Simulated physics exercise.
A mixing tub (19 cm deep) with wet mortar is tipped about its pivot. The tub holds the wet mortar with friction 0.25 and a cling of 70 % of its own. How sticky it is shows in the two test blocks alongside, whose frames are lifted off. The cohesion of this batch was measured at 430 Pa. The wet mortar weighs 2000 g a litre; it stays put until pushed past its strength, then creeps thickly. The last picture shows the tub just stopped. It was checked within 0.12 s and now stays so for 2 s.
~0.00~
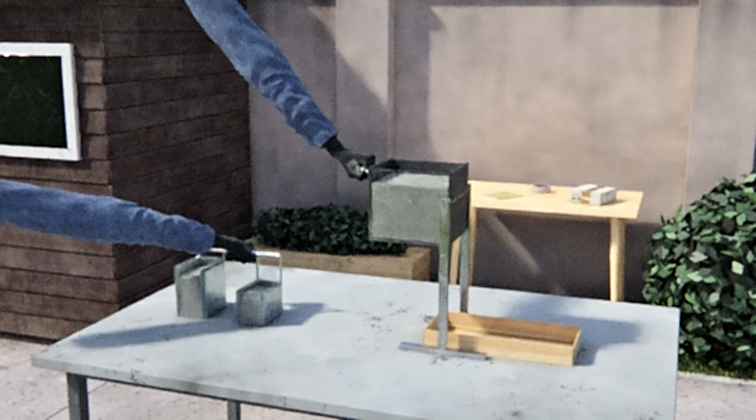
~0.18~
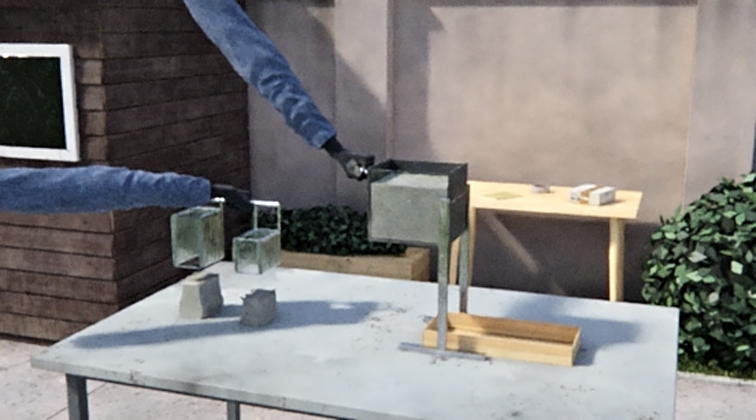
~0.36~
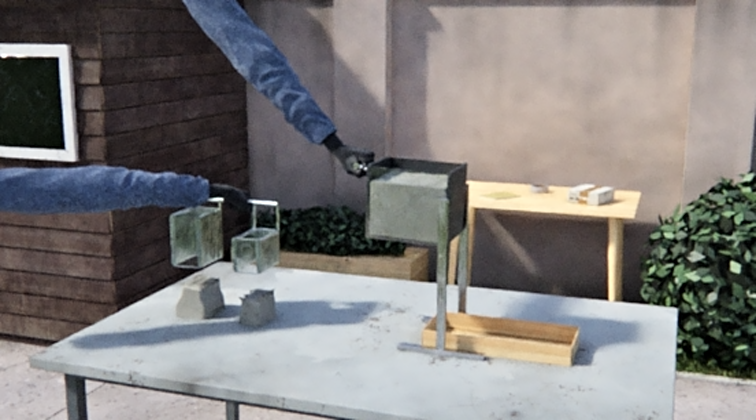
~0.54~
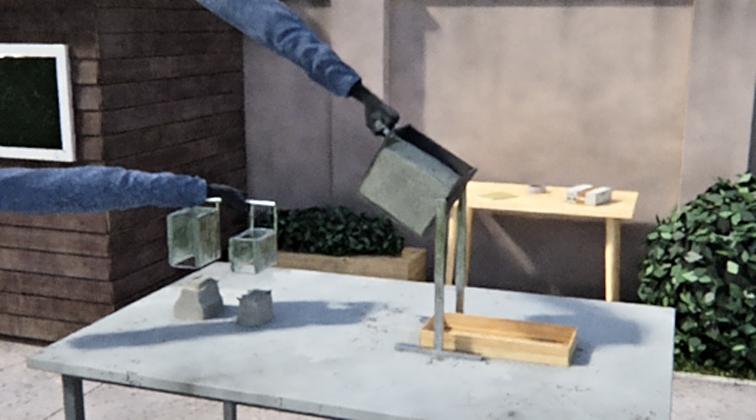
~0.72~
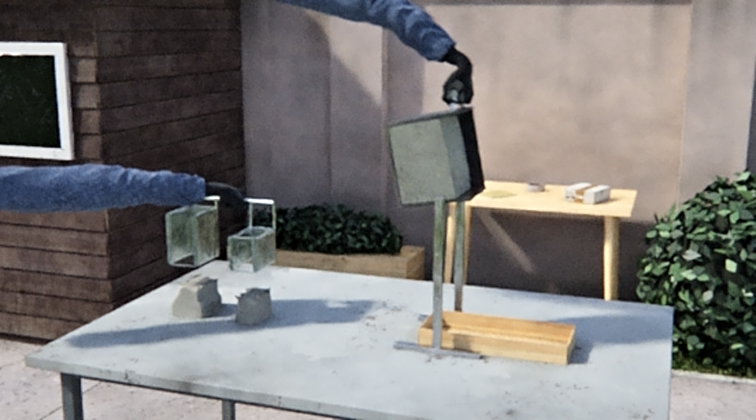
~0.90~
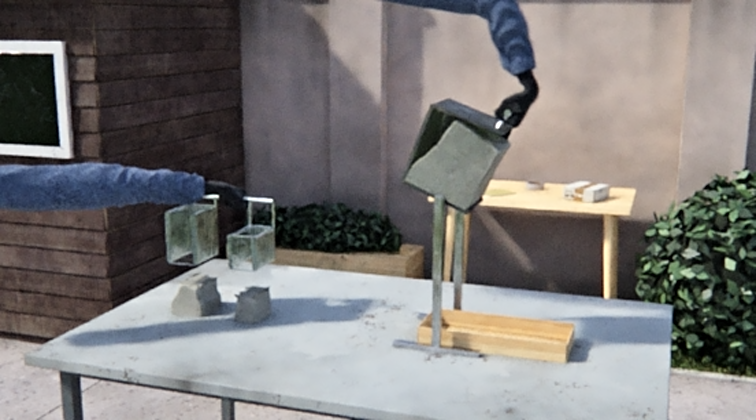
A gloved hand lifted two clear molds off small gray blocks, which sagged slightly, and then another gloved hand swung a gray tub on a stand up and over to the right, well past upright.
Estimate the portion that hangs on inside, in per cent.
It comes to some 8 %.
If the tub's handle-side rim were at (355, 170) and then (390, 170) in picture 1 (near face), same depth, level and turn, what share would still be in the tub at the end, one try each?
In that order: 4 %, 16 %.
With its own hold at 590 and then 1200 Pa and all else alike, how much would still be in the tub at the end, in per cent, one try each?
In that order: 7 %, 12 %.
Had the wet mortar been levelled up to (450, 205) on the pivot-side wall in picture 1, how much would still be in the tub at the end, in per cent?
It would be near 25 %.
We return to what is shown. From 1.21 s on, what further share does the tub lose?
Some 12 per cent.
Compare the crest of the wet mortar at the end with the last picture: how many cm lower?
Roughly 18 cm.
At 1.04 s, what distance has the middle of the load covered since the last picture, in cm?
About 13 cm.
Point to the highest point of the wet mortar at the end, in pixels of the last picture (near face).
Near (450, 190).
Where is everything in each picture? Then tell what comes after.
Handle-side rim at (371, 169), tilt 0 degrees; top of the wet mortar at (385, 183); blocks stand 13 cm, 8.3 cm (left to right), in the first picture.
Handle-side rim at (370, 169), tilt 0 degrees; top of the wet mortar at (384, 184); blocks stand 11 cm, 8.2 cm (left to right), in the second picture.
Handle-side rim at (370, 166), tilt 2 degrees; top of the wet mortar at (377, 182); blocks stand 10 cm, 8.2 cm (left to right), in the third picture.
Handle-side rim at (392, 133), tilt 31 degrees; top of the wet mortar at (383, 149); blocks stand 9.9 cm, 8.2 cm (left to right), in the fourth picture.
Handle-side rim at (457, 115), tilt 79 degrees; top of the wet mortar at (436, 120); blocks stand 9.9 cm, 8.2 cm (left to right), in the fifth picture.
Handle-side rim at (500, 136), tilt 111 degrees; top of the wet mortar at (457, 122); blocks stand 9.9 cm, 8.2 cm (left to right), in the sixth picture.
After 1.04 s, the tub is at 111 degrees and holds 37 %.
After 1.21 s, the tub is at 111 degrees and holds 20 %.
After 1.38 s, the tub is at 111 degrees and holds 12 %.
After 1.55 s, the tub is at 111 degrees and holds 9 %.
After 2.90 s, at the end, the tub is at 111 degrees and holds 8 %.
